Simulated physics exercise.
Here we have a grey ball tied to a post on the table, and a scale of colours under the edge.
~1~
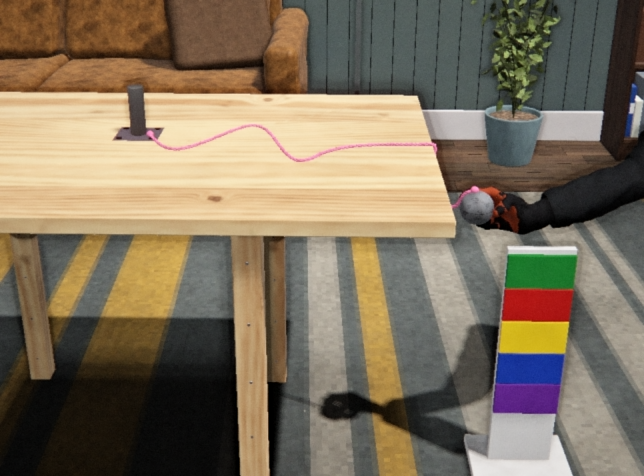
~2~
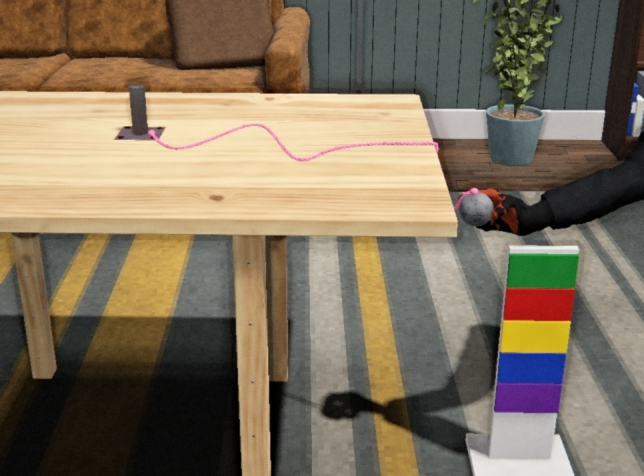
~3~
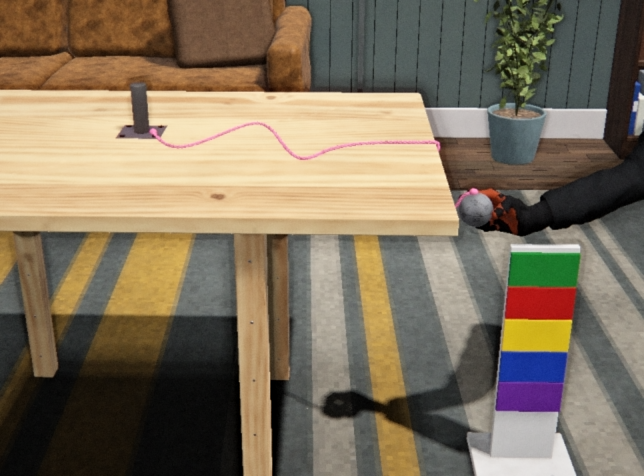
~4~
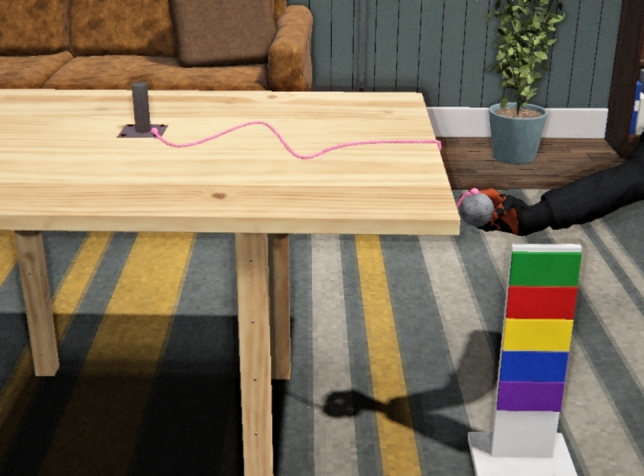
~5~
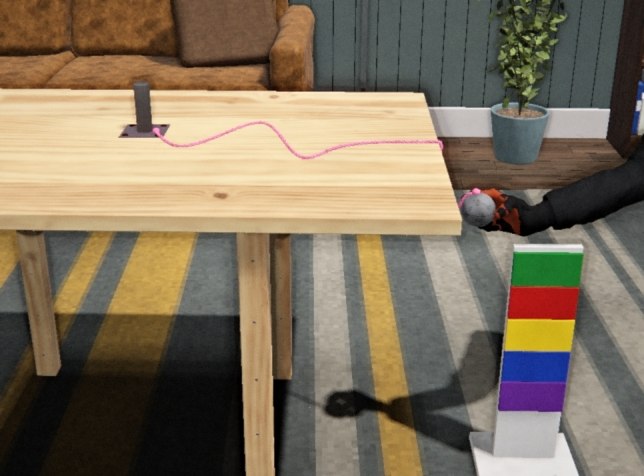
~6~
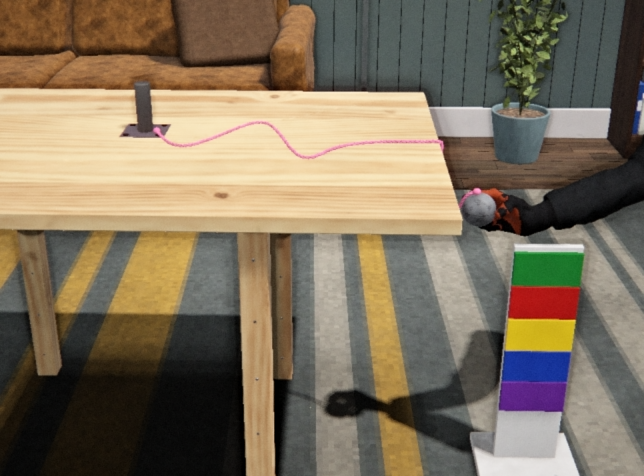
A dark-sleeved arm reaches in from the right, its reddish hand at a grey ball beside the edge of a pale wooden table, in a living room seen from slightly above. A pink shoelace winds across the tabletop from a dark post, with a green, red, yellow, blue and purple scale below the edge. The hand and ball stay still while the view shifts very slightly.
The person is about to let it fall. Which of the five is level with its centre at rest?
The purple one.
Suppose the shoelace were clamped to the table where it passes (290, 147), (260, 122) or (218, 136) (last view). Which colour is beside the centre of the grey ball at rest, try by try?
It would be red; yellow; blue.
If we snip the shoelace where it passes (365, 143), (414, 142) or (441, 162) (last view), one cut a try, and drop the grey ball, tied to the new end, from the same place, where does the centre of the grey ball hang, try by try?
About (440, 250), (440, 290) and (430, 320).
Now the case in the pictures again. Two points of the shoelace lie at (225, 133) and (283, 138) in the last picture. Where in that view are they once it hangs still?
Near (271, 135) and (383, 140).
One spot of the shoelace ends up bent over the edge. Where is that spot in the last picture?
That spot is around (299, 156).
Early on, ball near (411, 385); level with purple.
Midway, ball near (431, 387); level with purple.
Finally, ball near (421, 387); level with purple. The shoelace holds its middle at purple.
